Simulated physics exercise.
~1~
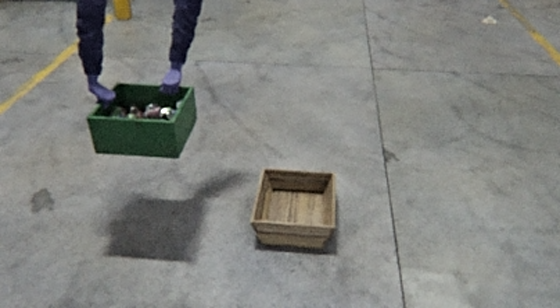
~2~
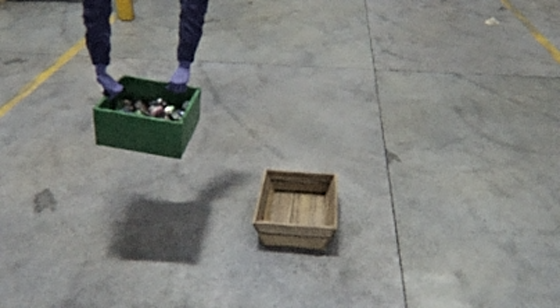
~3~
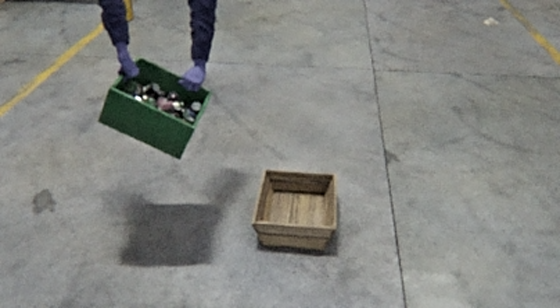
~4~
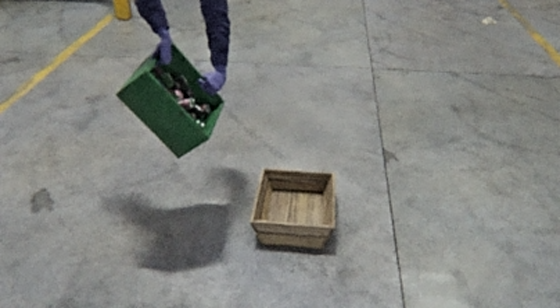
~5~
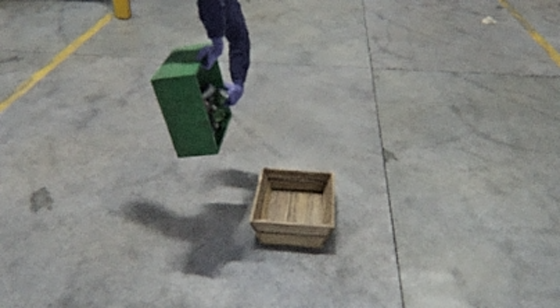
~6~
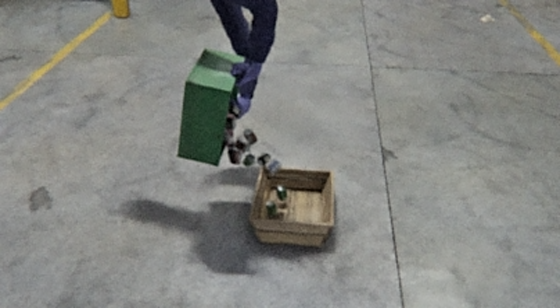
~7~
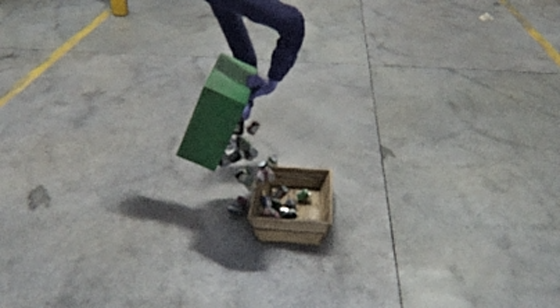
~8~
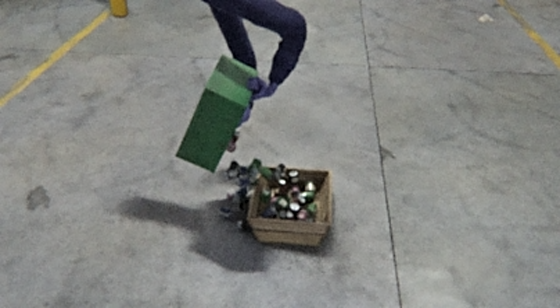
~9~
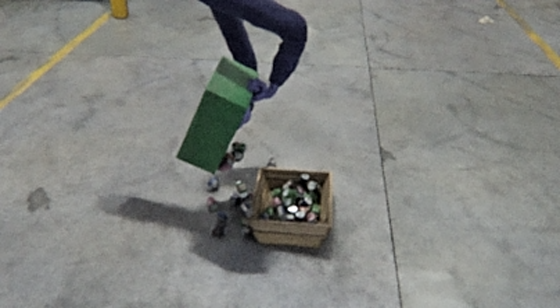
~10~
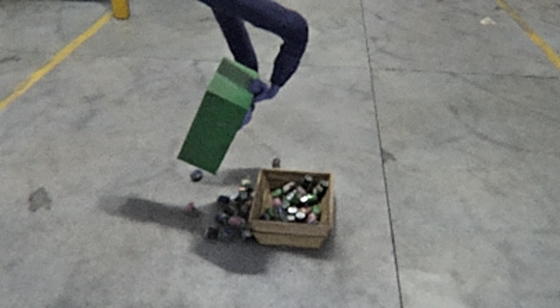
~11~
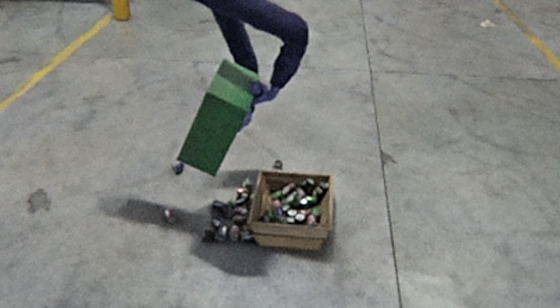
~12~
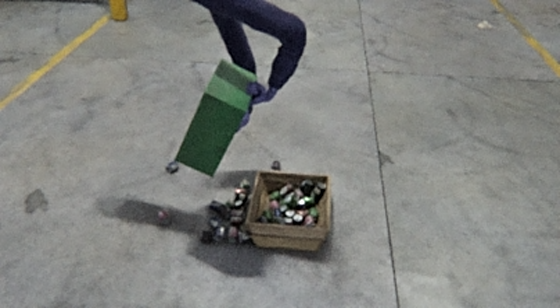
Gloved hands tip a green box of small cans into a wooden basket, spilling many beside it.
